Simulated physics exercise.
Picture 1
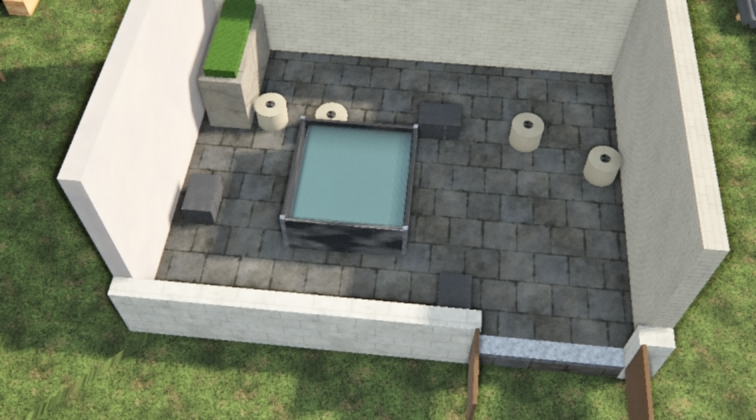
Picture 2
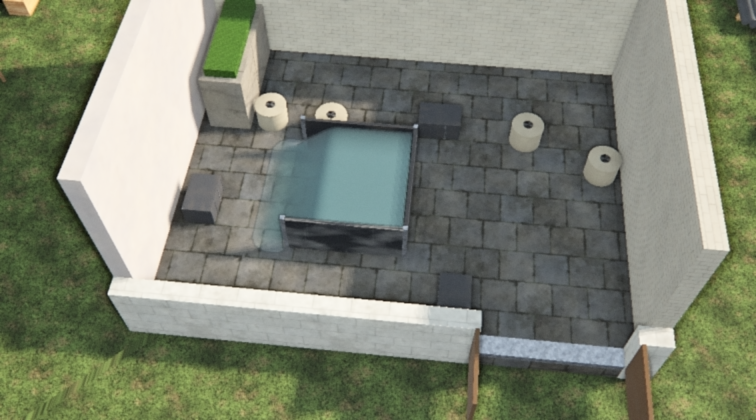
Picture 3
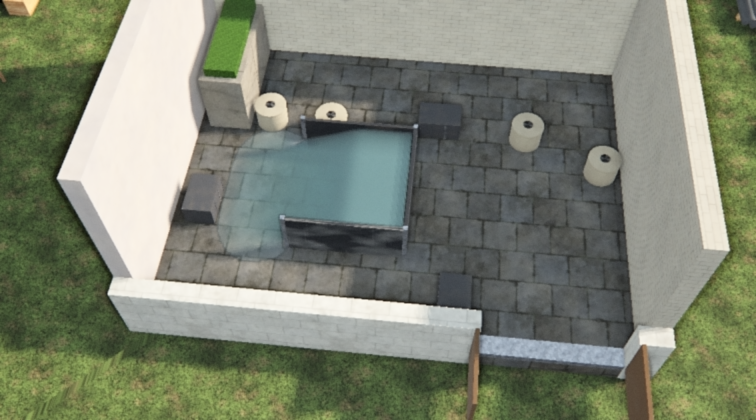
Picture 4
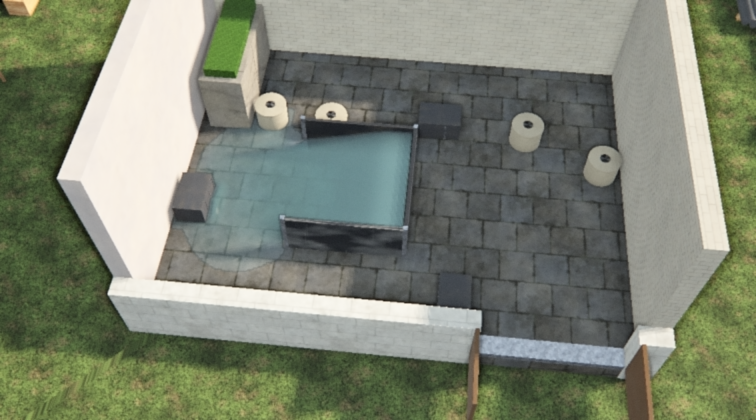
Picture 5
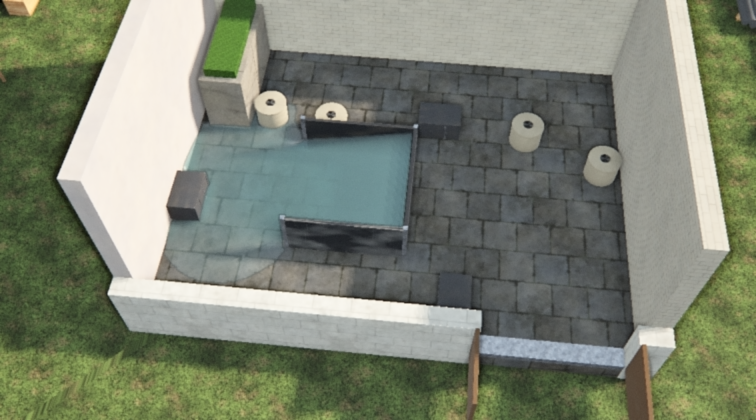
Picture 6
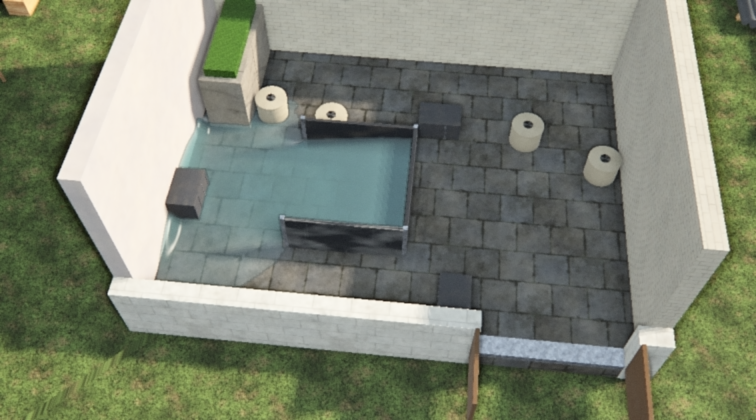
In a walled, paved yard edged by grass, a square tank of water stands among dark boxes and pale round tubs. Its left side opens and water spreads leftward across the slabs, reaching the dark box near the left wall. That box shifts slightly left, while most other objects stay put.
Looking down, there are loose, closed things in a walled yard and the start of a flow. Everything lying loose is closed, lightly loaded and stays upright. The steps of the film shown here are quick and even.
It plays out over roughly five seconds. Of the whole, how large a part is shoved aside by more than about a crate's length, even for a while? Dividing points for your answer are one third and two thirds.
Answer: A share between one and two thirds.
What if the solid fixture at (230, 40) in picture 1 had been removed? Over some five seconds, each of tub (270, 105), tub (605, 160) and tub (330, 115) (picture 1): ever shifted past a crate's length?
Went a long way, then never got far, then never got far.
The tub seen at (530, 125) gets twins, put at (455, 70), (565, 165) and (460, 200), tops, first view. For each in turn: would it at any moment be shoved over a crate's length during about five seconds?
One by one: Knocked well away; hardly budges; hardly budges.
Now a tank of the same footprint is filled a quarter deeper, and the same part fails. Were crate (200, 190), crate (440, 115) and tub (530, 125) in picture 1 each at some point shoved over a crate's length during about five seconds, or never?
Item by item: Cleared the mark, then missed the mark, then missed the mark.
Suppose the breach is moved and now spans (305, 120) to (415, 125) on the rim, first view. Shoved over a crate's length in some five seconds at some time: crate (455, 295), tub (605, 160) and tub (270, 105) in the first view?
First stays short of it, second covers that distance, third covers that distance.
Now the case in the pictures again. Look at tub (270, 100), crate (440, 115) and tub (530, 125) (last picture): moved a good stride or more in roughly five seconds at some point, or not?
Outcome, each in turn - passed the mark / never cleared it / never cleared it.
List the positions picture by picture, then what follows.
The first picture shows a crate at (201, 192) rests on the ground; a tub at (270, 105), on the bottom; 0 of 7 have shifted.
The second picture shows a crate at (201, 192), on the bottom; a tub at (270, 105), on the bottom; 0 of 7 have shifted.
The third picture shows a crate at (201, 192) rests on the ground; a tub at (270, 105), on the bottom; 0 of 7 have shifted.
The fourth picture shows a crate at (192, 191), on the bottom, close to its start; a tub at (270, 105) rests on the ground; 1 of 7 have shifted.
The fifth picture shows a crate at (186, 189) rests on the ground, close to its start; a tub at (271, 103) rests on the ground, close to its start; 1 of 7 have shifted.
The sixth picture shows a crate at (185, 186), afloat, close to its start; a tub at (271, 98), on the bottom, close to its start; 2 of 7 have shifted.
A moment on, 0 of 7 are well off their spots; 1 afloat.
Next, 2 of 7 are well off their spots; 1 afloat.
Later, 4 of 7 are well off their spots; 3 afloat.
In the end, 4 of 7 are well off their spots, and 4 have been at some point; 2 afloat.
